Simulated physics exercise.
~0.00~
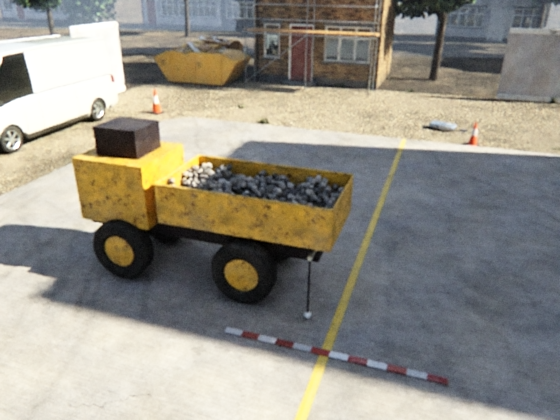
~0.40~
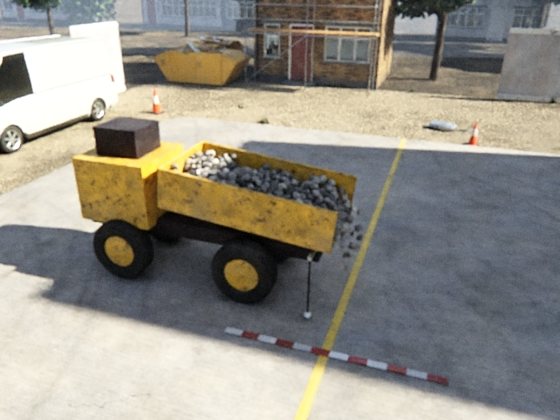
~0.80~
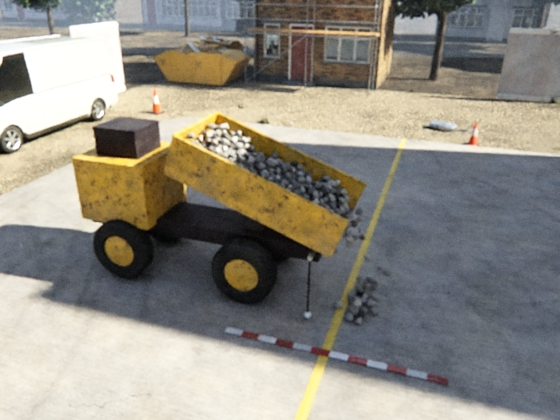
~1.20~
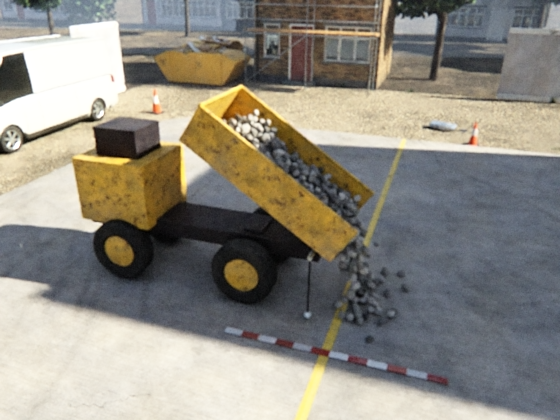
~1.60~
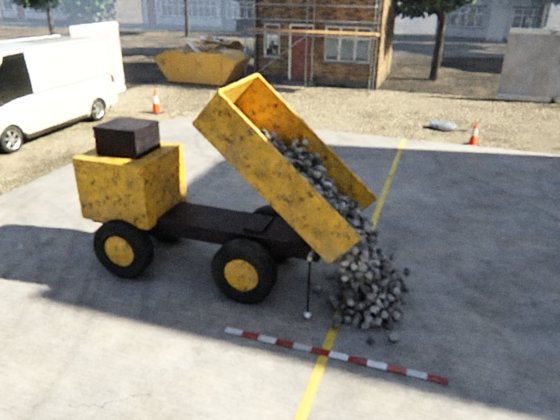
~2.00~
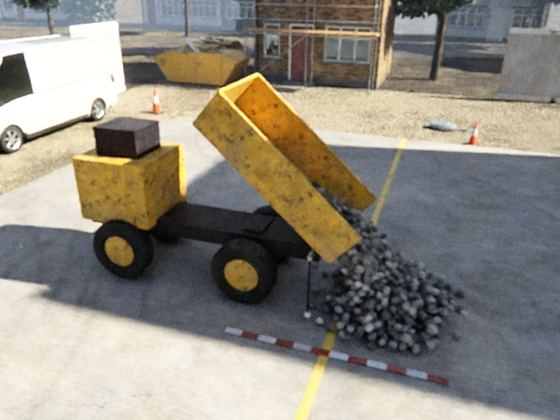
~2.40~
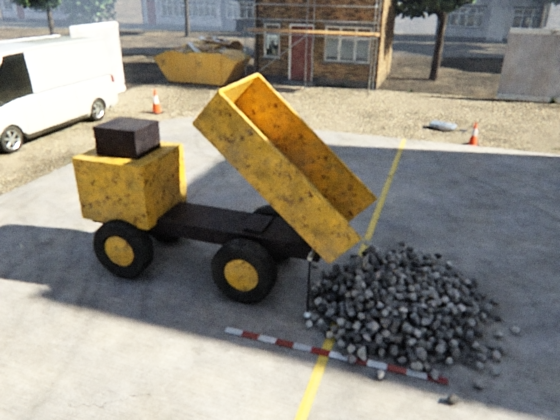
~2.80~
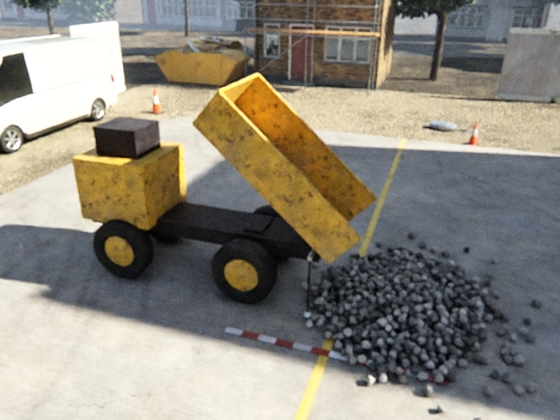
A yellow dump truck tips its bed and pours grey stones into a spreading heap.
